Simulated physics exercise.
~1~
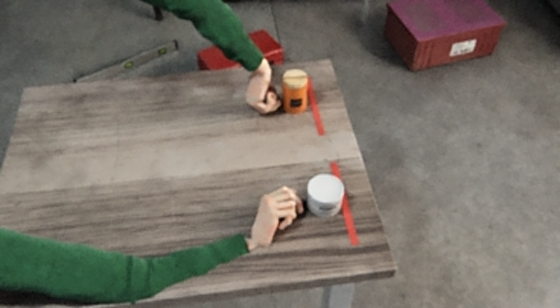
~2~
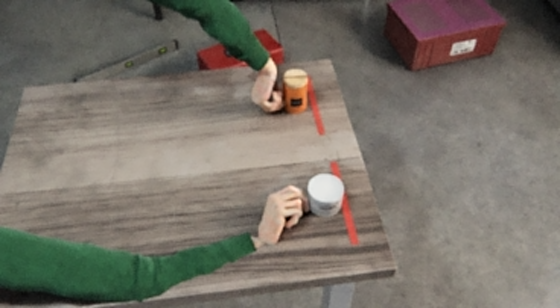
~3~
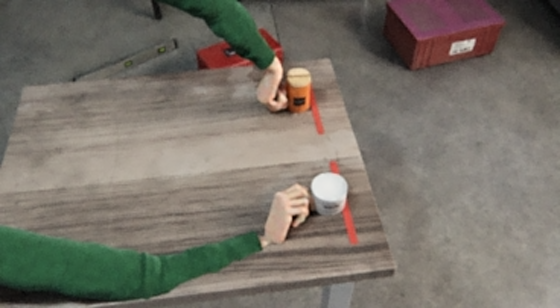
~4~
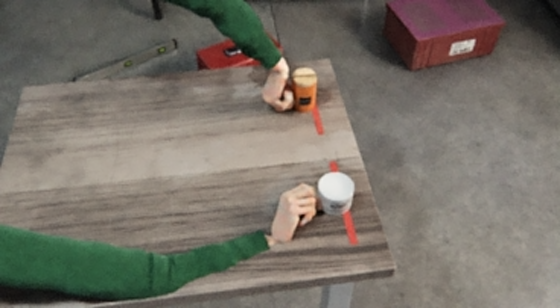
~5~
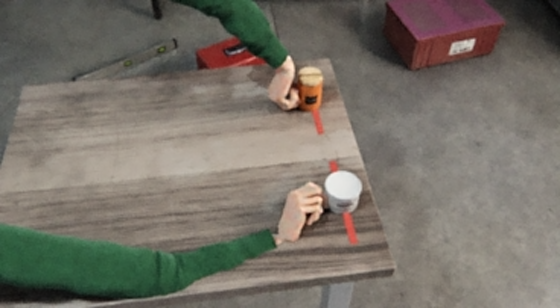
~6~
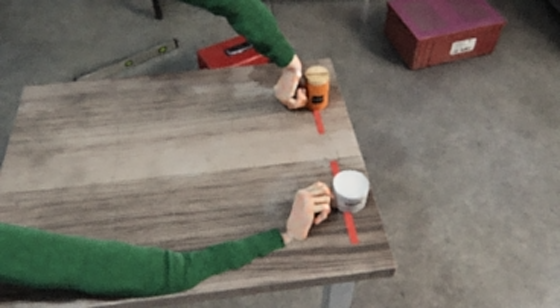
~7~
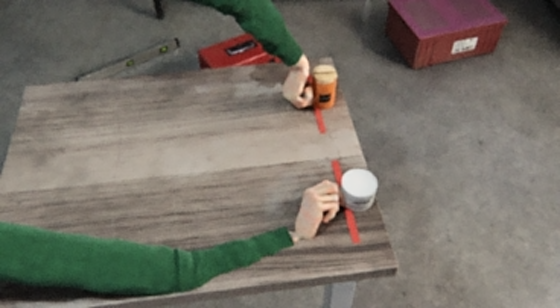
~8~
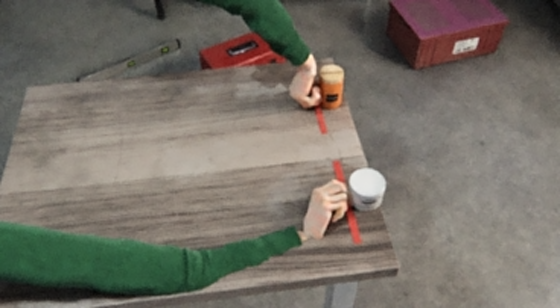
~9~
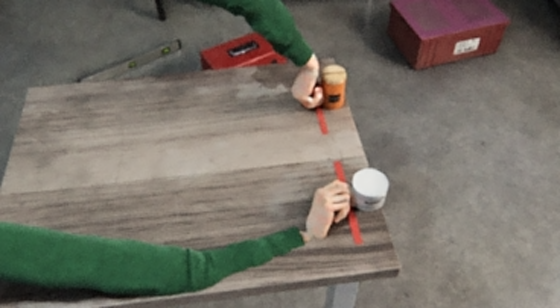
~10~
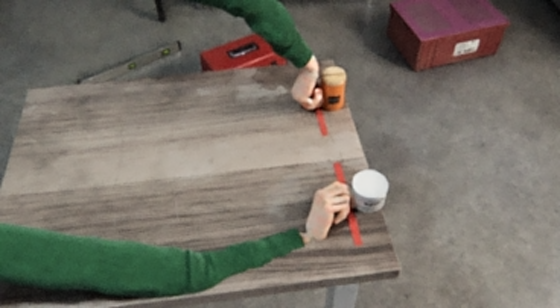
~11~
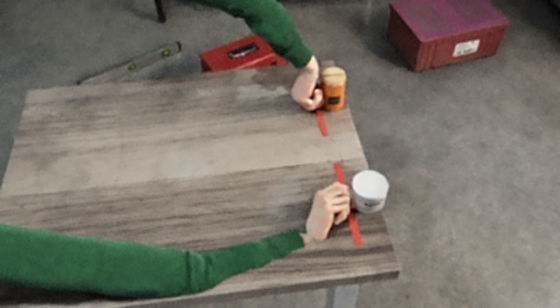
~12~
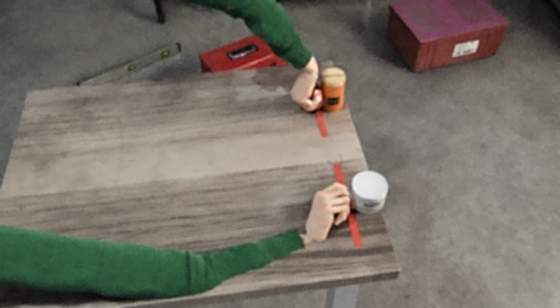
Two green-sleeved arms reach across a wood-grain table, seen from above at an angle, each hand behind a small container near the right edge. An orange jar with a pale lid stands at the far side and a white tub sits nearer, by strips of red tape. A red box and a level lie beyond the table, with a larger dark red case on the grey floor. Together the hands slide both containers steadily right, over the tape toward the edge. Then the hands stop, and the upright jar and the tub rest still on the table.
